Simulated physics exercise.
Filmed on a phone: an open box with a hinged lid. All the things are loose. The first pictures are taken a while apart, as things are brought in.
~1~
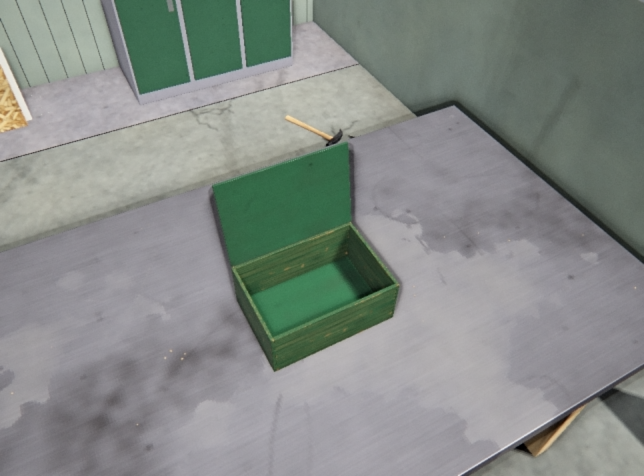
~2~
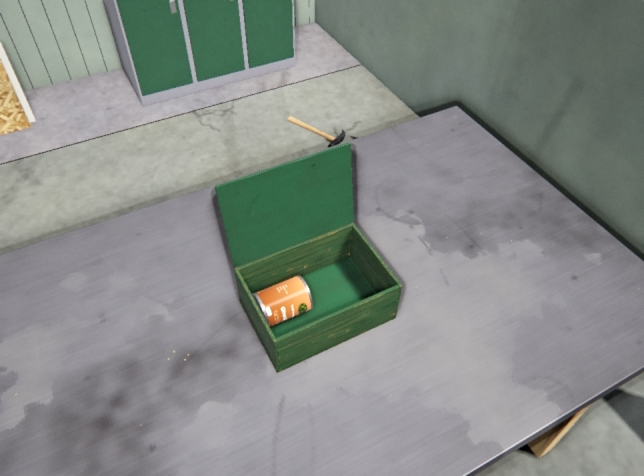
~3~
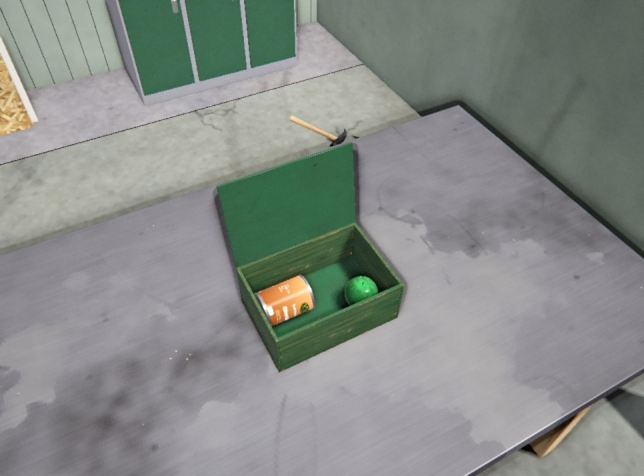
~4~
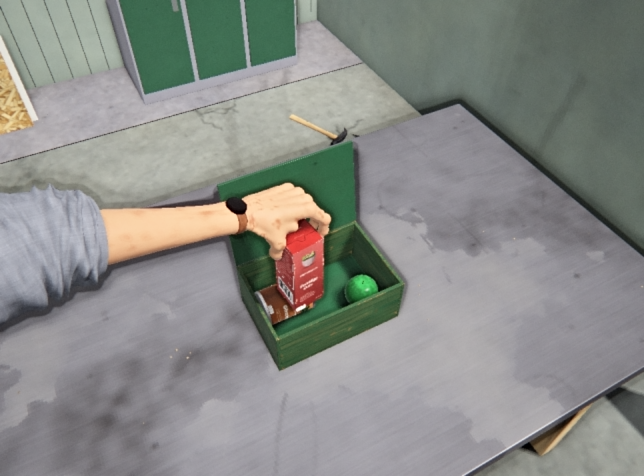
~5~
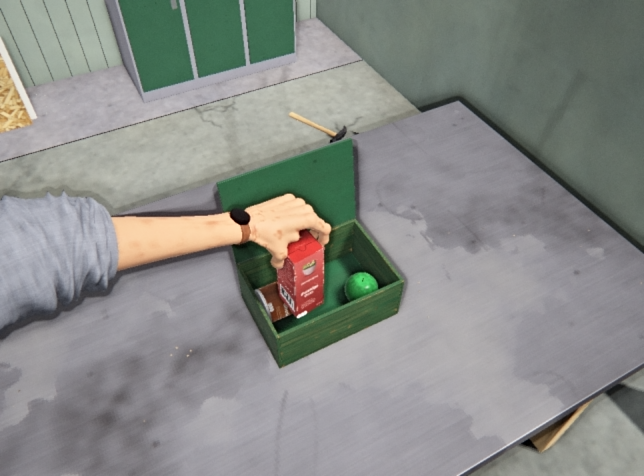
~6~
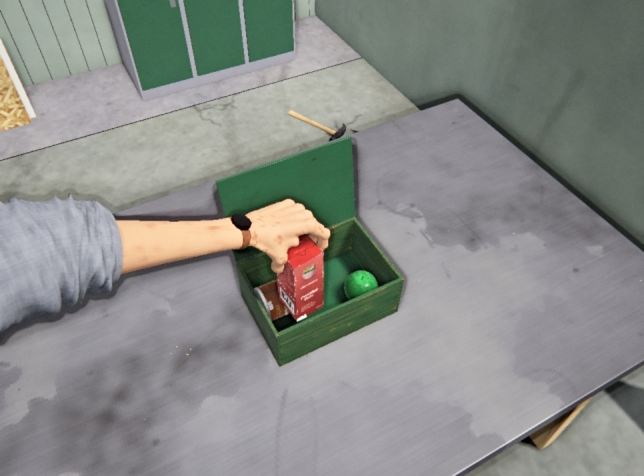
A hand and forearm in a grey sleeve reach in from the left over an open green box with a raised lid, seen from above on a grey table, with green lockers and a hammer beyond. An orange-labelled can appears at the box's left, then a green ball at its right. The hand lowers a red carton slightly beside the can and keeps holding it, the view nearly still.
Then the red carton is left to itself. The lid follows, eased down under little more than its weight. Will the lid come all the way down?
As it turns out, it will not close.
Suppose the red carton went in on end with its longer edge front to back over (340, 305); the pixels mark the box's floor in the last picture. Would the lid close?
Then it sits on the rim.
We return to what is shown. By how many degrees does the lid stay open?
About 25°.
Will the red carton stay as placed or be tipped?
The red carton ends up tilted.
Then, 0.50 s after the last picture, red carton tipped 52° from how it was near (300, 298); orange tin rolled a little.
Then, 1.50 s after the last picture, lid 68° above the rim; red carton tipped 51° from how it was near (300, 299); orange tin rolled a little.
Then, 1.80 s after the last picture, lid 30° above the rim; red carton tipped 51° from how it was near (300, 299); orange tin rolled a little.
At rest, lid 24° above the rim; tipped over in the box, red carton; the other 2 in place. Seen from the same camera at the end, red carton near (300, 299).
